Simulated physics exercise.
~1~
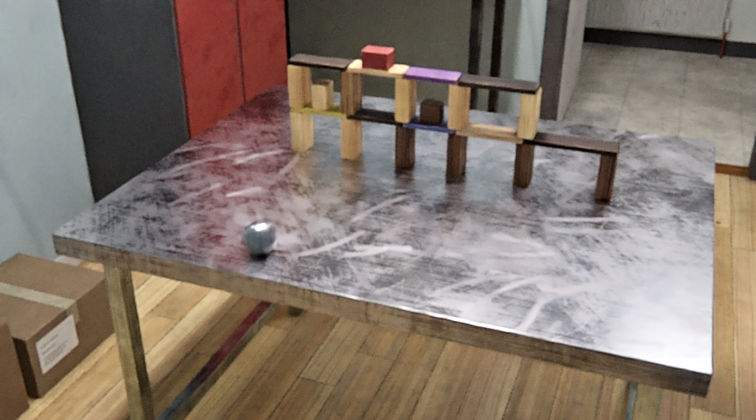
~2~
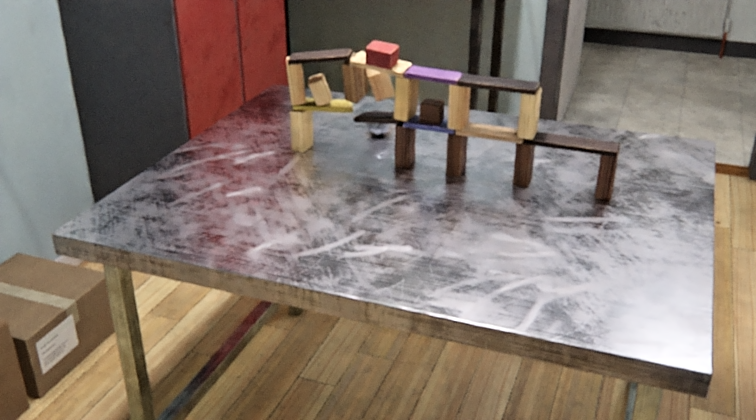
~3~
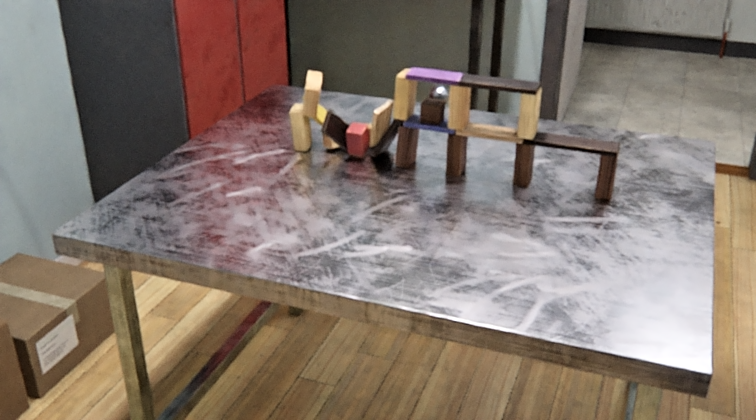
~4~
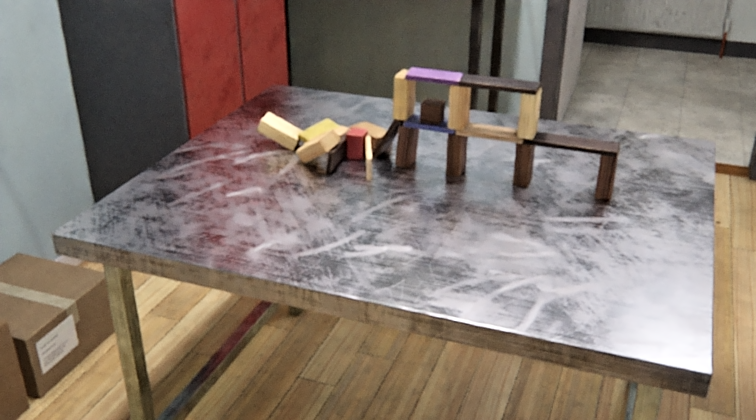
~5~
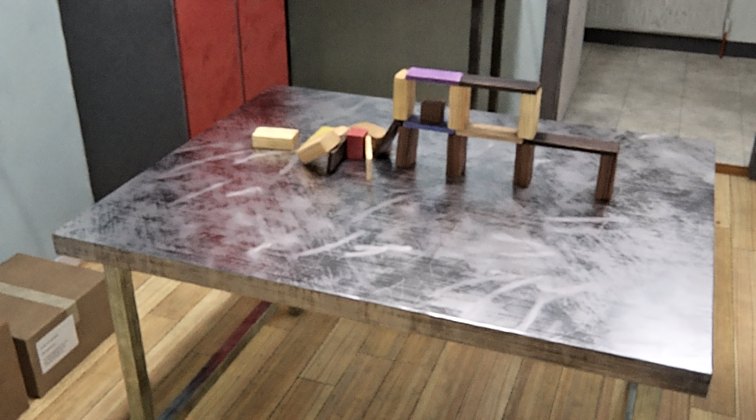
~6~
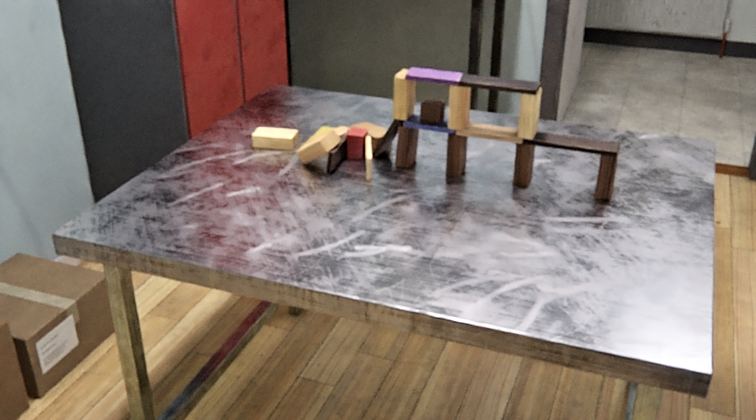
At first, a two-storey structure of wooden posts and planks stands on a scratched metal table, with a red block on top and a steel ball in front of it. The ball rolls toward the structure and strikes a bottom post near the left, knocking it away. The left section sags, then its planks, upper posts and the red block drop to the tabletop. A pale post at the far left tips over last and settles on its side. In the end, the left part lies in a heap, while the right part still stands with its purple and blue planks in place.
